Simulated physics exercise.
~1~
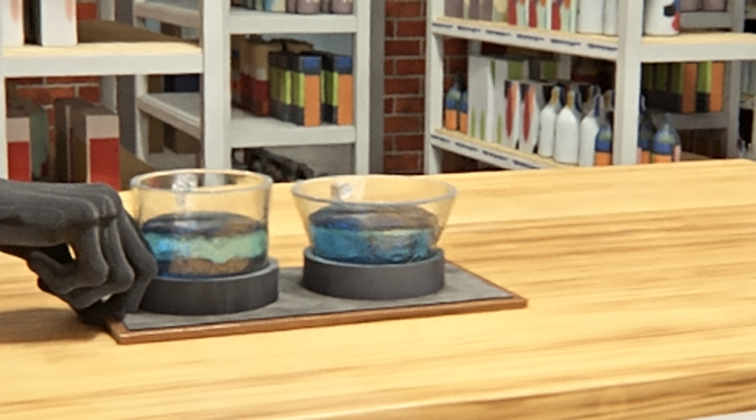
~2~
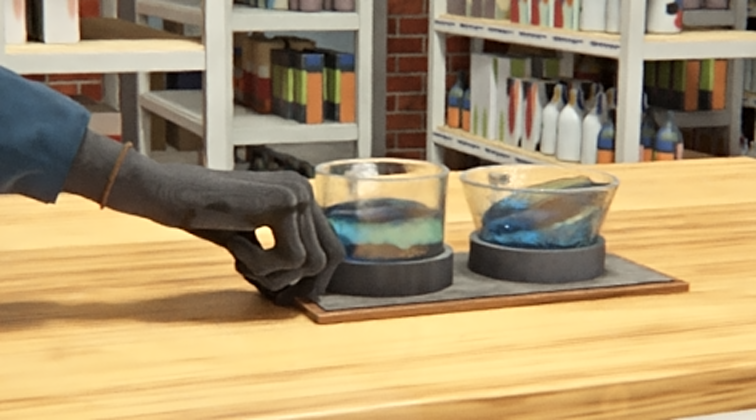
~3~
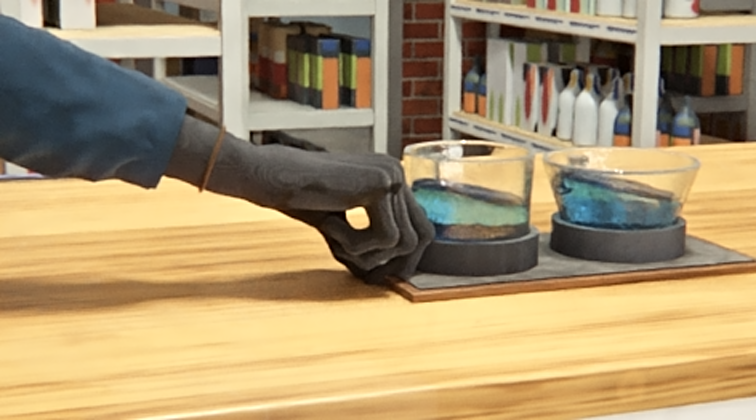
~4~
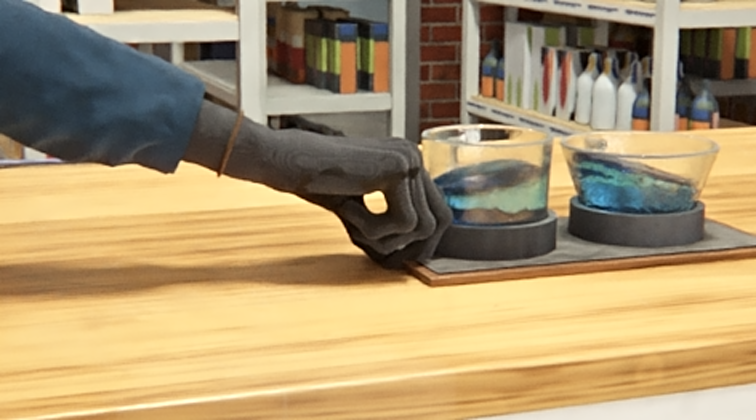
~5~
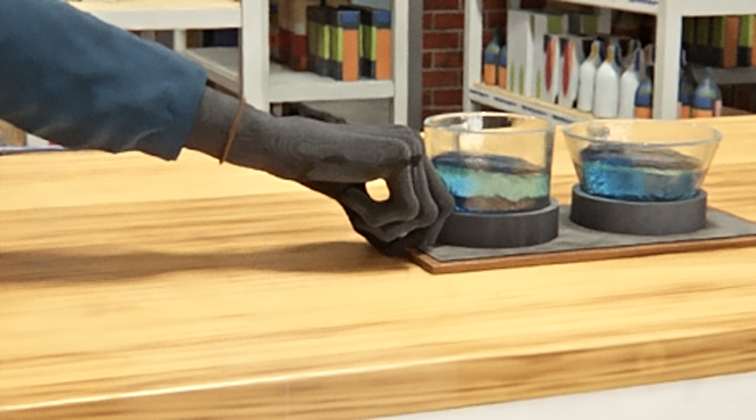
To begin with, a dark gray hand grips the left edge of a flat tray on a pale wooden counter, with stocked shelves and red brick behind. On the tray, two clear glass vessels of bluish liquid sit in dark round holders, a straight-sided one on the left and a flared one on the right. The hand, trailing a blue sleeve, pushes the tray to the right, and the liquid tilts and swirls in both. The tray then slows and stops while the liquid still rocks. Finally, the surfaces lie nearly level, both vessels stay upright, and the hand still holds the tray.
